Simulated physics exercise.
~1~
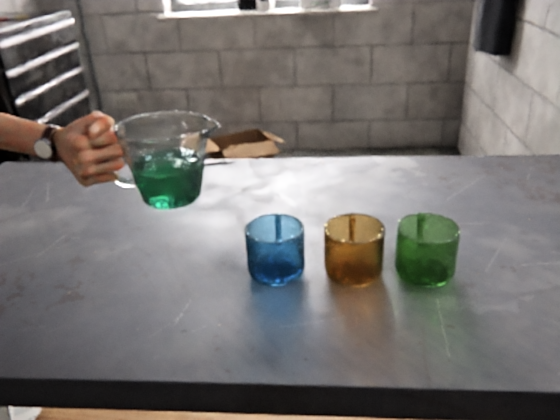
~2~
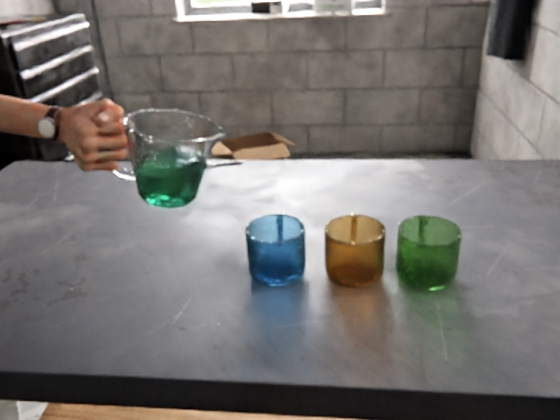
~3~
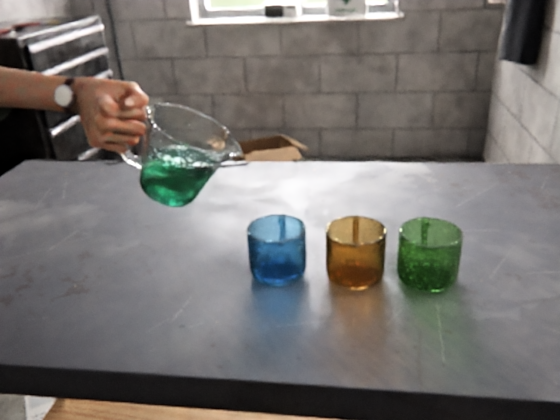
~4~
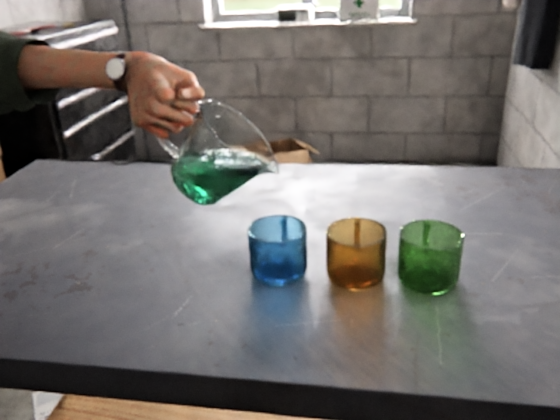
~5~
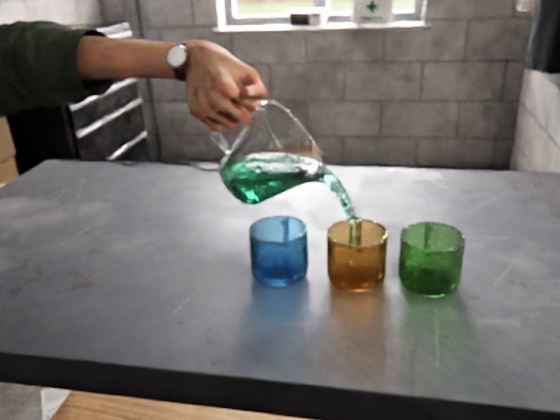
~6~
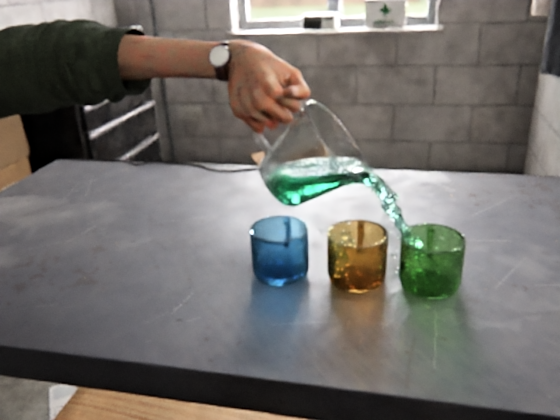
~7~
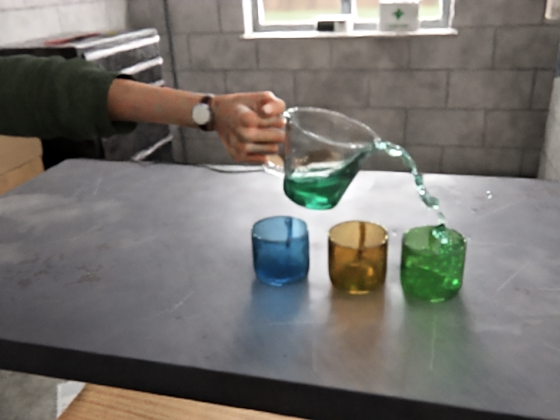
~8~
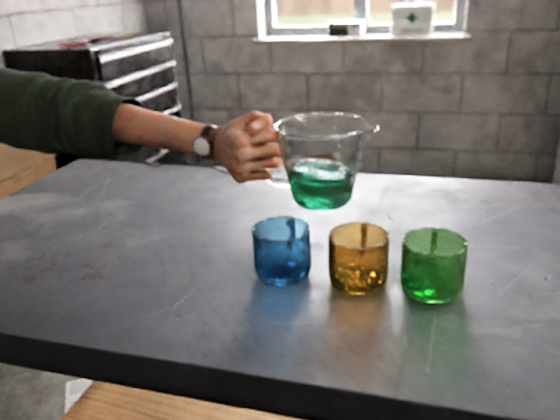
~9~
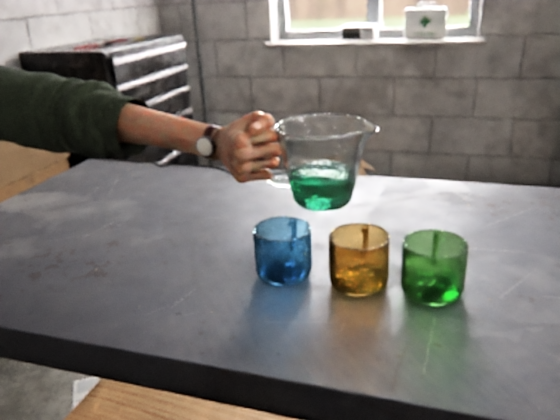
In a room with grey block walls, seen from slightly above the front of a dark grey table, three glass cups stand in a row, blue on the left, amber in the middle and green on the right. A hand wearing a watch holds a clear measuring jug of green liquid at the left. The hand carries the jug rightwards while tipping it, and a stream falls towards the amber cup, then into the green one. The jug tilts back level as the stream thins and a few drops scatter. It ends upright above the cups, still holding some liquid.
